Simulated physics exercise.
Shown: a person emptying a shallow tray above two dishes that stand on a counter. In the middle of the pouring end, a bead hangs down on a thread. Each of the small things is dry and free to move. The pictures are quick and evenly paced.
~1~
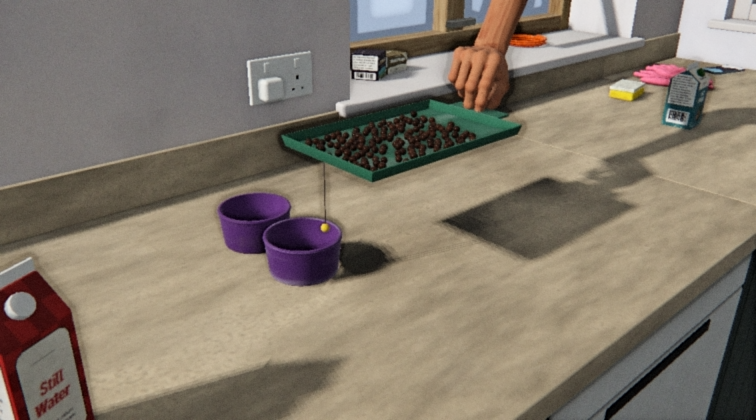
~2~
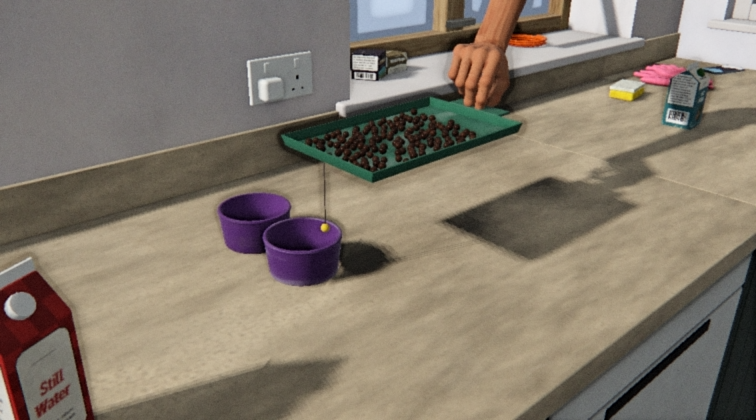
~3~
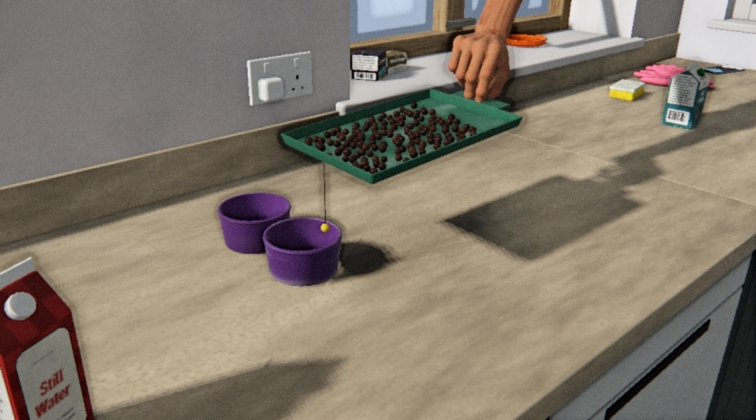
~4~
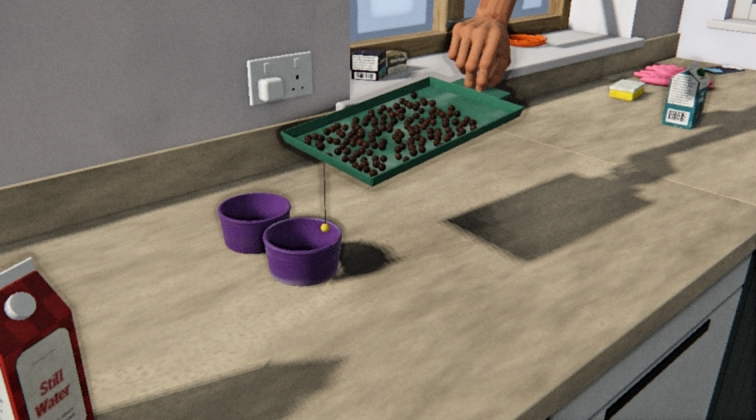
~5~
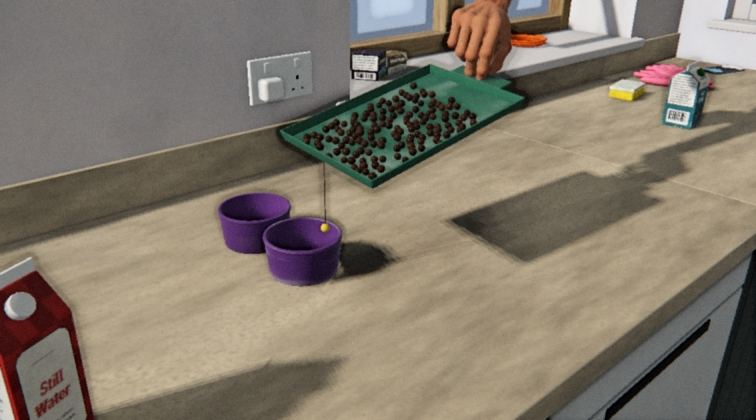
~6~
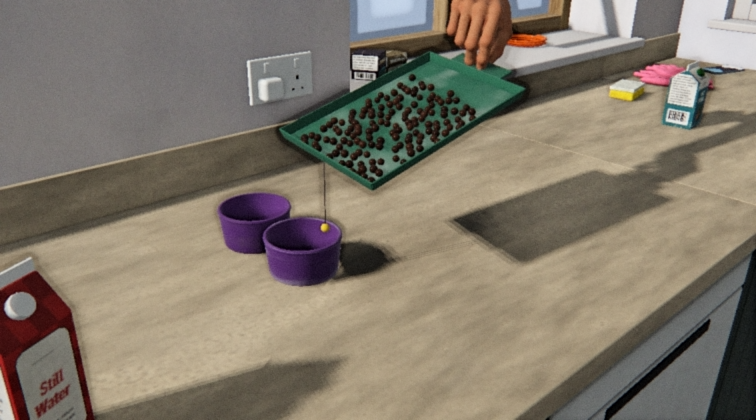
At first, a hand holds a green tray of small dark brown balls almost level above two purple dishes on a counter, a yellow bead hanging from its near end. The hand then raises the far end, gradually tilting the tray toward its lower front corner, and the balls shift and spread slightly.
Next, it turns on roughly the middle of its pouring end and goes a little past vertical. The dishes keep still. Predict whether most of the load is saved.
Only a minority of it is saved.
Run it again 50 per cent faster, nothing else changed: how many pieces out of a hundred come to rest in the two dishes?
I'd expect near 0 per cent.
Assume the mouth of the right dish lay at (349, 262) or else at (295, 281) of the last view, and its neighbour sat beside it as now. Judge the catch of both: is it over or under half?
First shift, a majority share; second shift, a minority share.
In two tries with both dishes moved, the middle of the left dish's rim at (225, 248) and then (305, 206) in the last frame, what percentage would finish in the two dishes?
The first try gives 0 per cent, the second 0 per cent.
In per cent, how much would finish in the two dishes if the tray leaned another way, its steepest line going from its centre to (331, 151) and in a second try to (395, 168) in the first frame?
First heading 70 %, second heading 0 %.
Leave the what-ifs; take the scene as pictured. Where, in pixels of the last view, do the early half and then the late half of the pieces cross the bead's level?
Points: About (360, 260), then about (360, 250).
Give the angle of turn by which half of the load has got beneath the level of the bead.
75 degrees.
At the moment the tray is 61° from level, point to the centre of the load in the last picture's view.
Check around (364, 178) in the last picture.
Soon, tray tipped steeply; about two thirds on the tray; a small part outside both; a small part in the air.
A while on, tray tipped right over; a stray few on the tray; a stray few in the right dish; nearly all outside both; a small part in the air.
Towards the end, tray tipped past a quarter turn; a stray few in the right dish; nearly all outside both.
Finally, tray tipped past a quarter turn; a stray few in the right dish; none in the left dish; nearly all outside both.
